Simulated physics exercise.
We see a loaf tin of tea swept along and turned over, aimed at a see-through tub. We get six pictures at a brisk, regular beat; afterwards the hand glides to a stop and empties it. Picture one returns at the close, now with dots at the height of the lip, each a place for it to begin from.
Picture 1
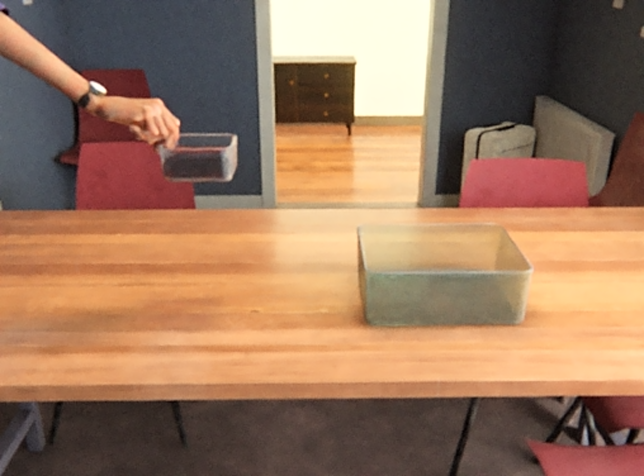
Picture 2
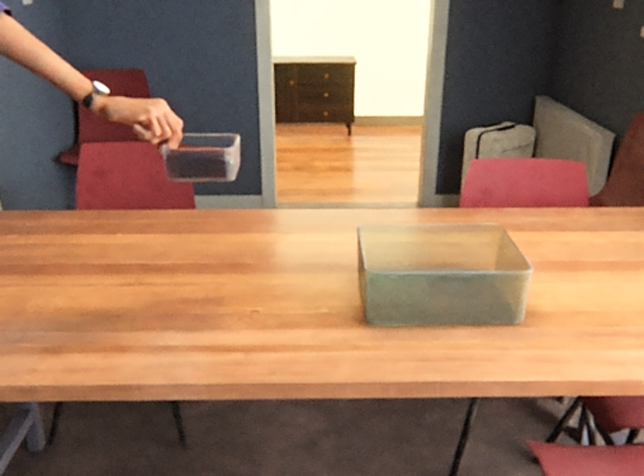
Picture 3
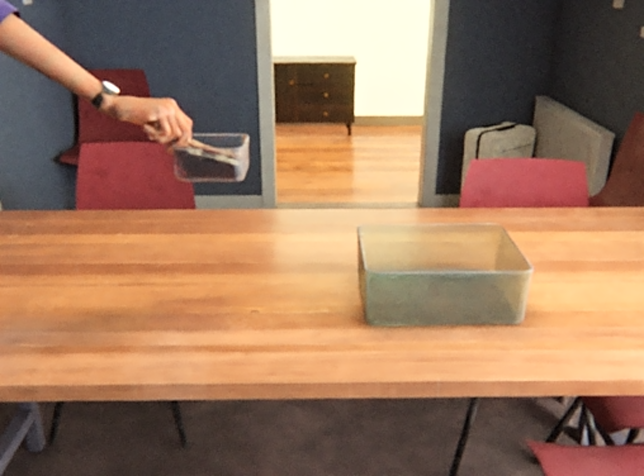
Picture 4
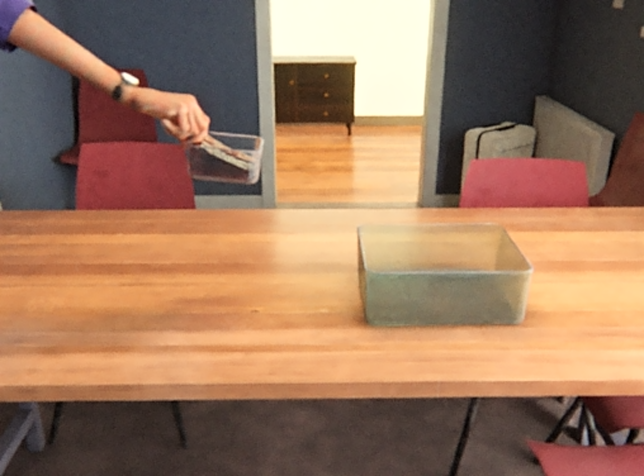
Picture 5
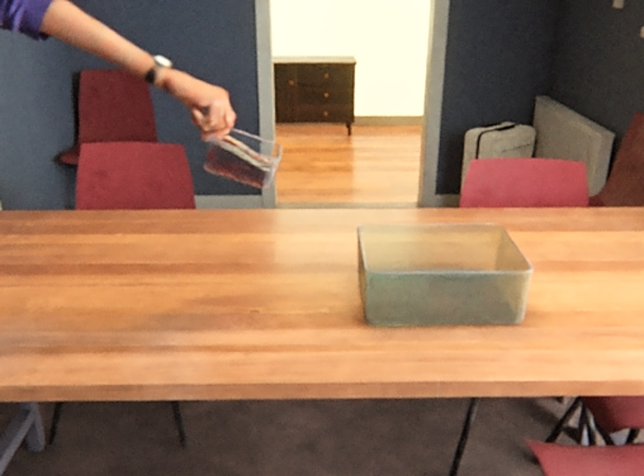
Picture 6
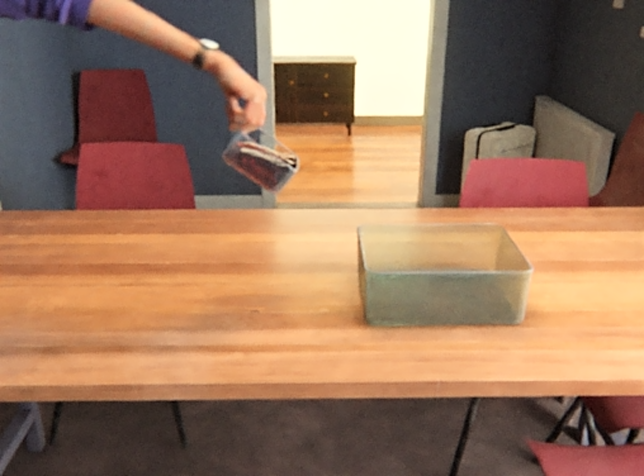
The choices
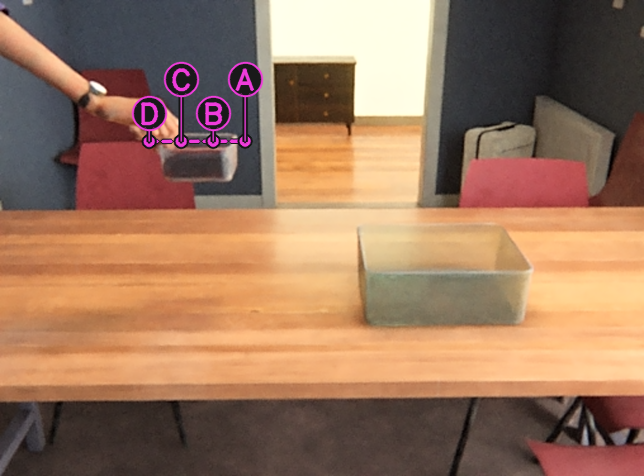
A hand carrying a small clear container rightward above a wooden table and tilting it, a larger see-through tub standing nearby.
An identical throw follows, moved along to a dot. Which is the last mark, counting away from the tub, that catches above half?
The limit is B.
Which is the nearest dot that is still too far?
That is dot C.
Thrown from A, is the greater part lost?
No.
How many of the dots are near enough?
Two of the four.
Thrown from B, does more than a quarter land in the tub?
Yes, it does.
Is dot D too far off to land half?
Yes.
In magenta, A at (245, 141); B at (213, 141); C at (181, 141); D at (149, 141).
If A is chosen, about 86 % lands in the tub, 6 % falls short and 7 % goes beside or beyond.
If B is chosen, about 74 % lands in the tub, 22 % falls short and 4 % goes beside or beyond.
If C is chosen, about 11 % lands in the tub, 86 % falls short and 3 % goes beside or beyond.
If D is chosen, about 0 % lands in the tub, 98 % falls short.
